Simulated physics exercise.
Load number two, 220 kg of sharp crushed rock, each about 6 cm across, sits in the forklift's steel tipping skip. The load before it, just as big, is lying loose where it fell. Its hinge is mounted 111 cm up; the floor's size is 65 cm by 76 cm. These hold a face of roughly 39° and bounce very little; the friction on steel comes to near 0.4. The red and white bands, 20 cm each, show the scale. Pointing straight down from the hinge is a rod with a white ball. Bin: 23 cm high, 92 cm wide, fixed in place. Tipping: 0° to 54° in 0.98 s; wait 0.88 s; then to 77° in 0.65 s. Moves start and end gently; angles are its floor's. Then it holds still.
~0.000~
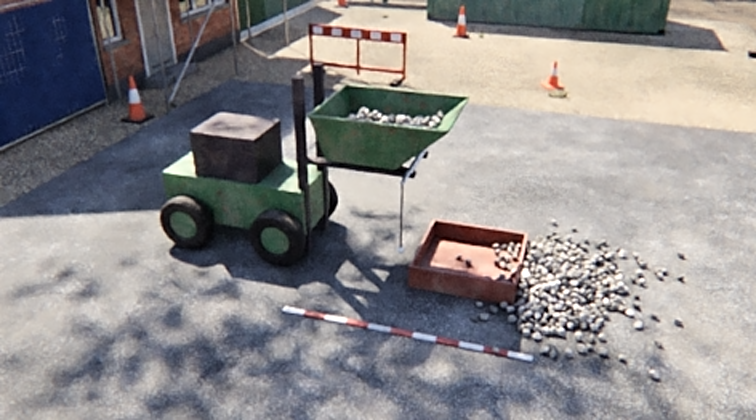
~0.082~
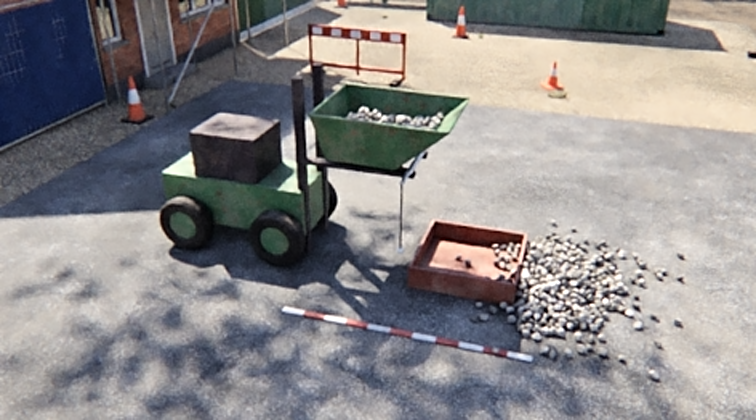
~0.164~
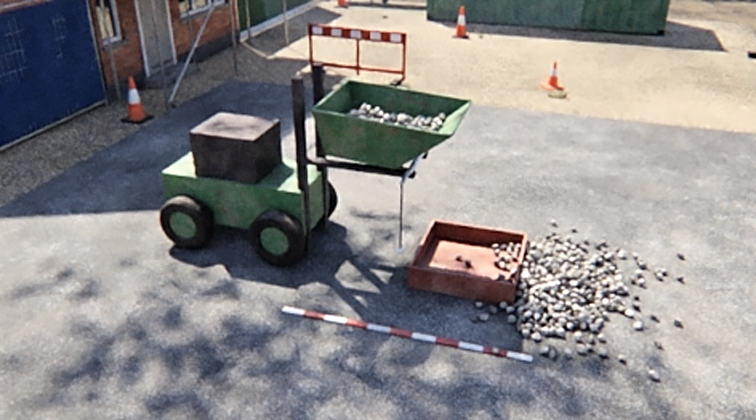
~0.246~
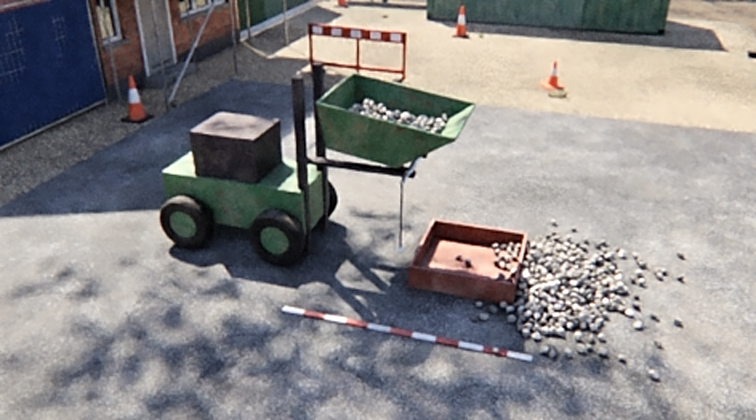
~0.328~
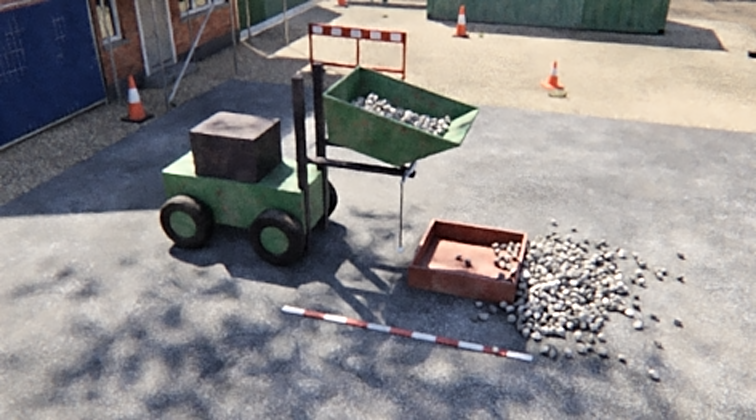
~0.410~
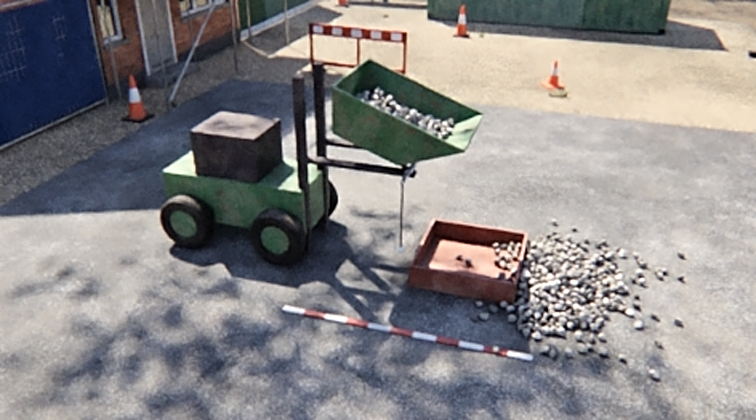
A paved yard beside a brick building, with traffic cones and a red-and-white barrier behind, is seen from above by a still camera. A green forklift with a dark block on its back stands left of centre, holding a green skip of grey stones above a reddish open bin, with loose stones heaped at its right and a striped pole in front. The skip slowly tilts down to the right as its stones shift slightly inside.
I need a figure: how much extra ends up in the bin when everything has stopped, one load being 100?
Roughly 60 per cent of a load more.
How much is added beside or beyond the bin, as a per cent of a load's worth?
I'd estimate some 40 per cent.
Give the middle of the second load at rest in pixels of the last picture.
Middle: Approx. (508, 262) px.
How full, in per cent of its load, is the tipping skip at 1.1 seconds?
About 100 percent is still in there.
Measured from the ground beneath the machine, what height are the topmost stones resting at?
I'd say close to 38 cm above the ground.
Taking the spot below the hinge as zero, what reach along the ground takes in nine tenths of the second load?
Distance: Roughly 130 cm.
After 0.7 s the floor is at 46°; in per cent of one load, 100 in the tipping skip, 5 in the bin, 95 beside or beyond the bin; the foremost stones are at (667, 289).
After 1.1 s the floor is at 54°; in per cent of one load, 100 in the tipping skip, 5 in the bin, 95 beside or beyond the bin; the foremost stones are at (667, 289).
After 3.0 s the floor is at 77°; in per cent of one load, 17 in the tipping skip, 76 in the bin, 108 beside or beyond the bin; the foremost stones are at (667, 289).
After 5.3 s the floor is at 77°; in per cent of one load, 0 in the tipping skip, 65 in the bin, 135 beside or beyond the bin; the foremost stones are at (667, 289). Net gain in the bin, 60.
